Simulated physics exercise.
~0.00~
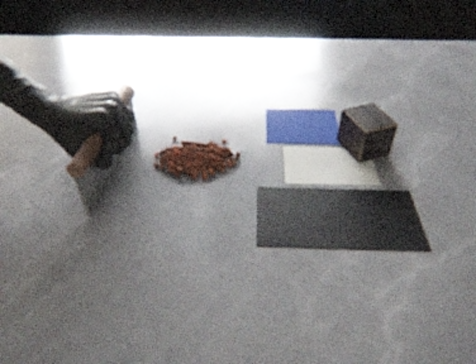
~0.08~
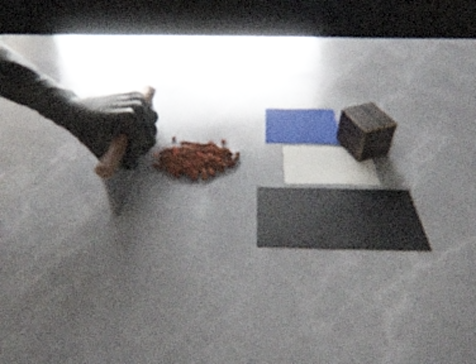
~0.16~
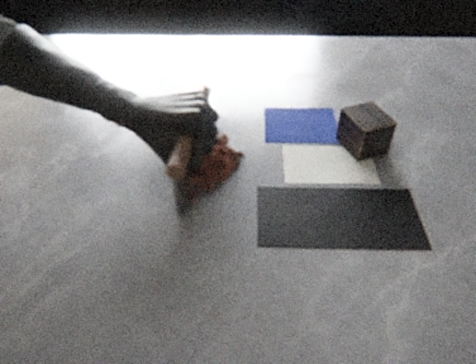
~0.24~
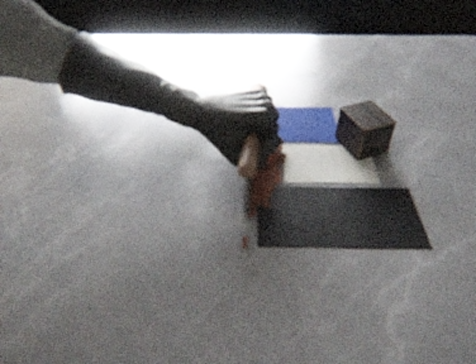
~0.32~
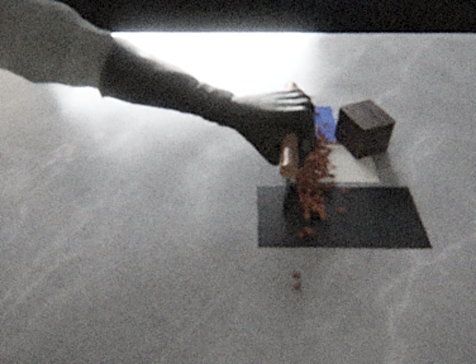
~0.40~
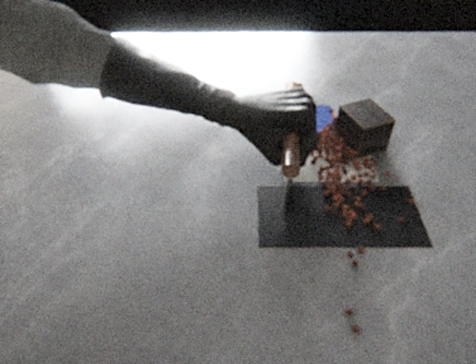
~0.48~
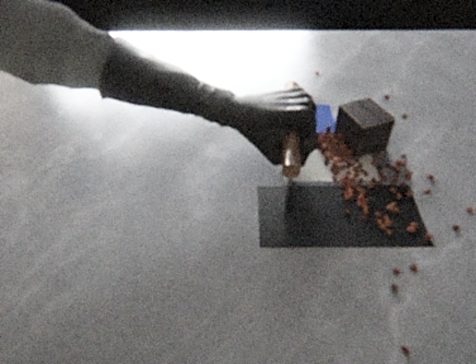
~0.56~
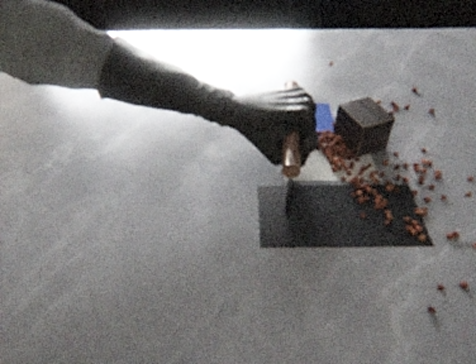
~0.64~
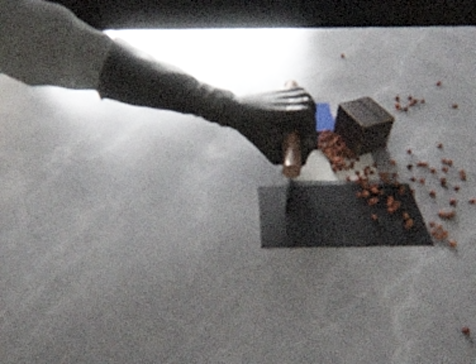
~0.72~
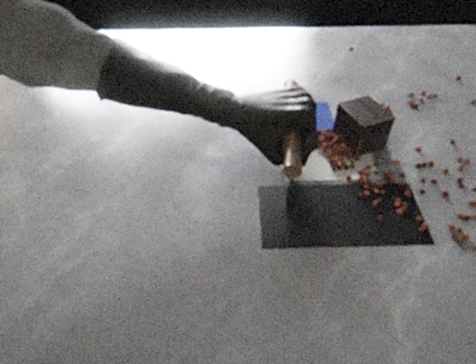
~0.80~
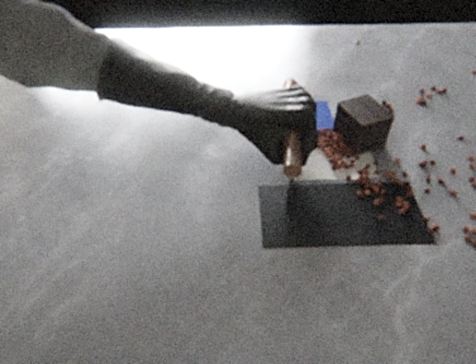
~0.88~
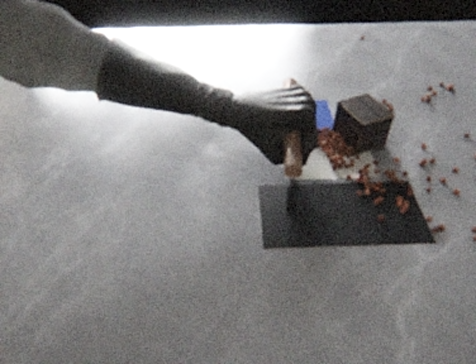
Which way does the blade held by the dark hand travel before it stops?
The blade travels to the right, pushing the pile of reddish pellets along with it.
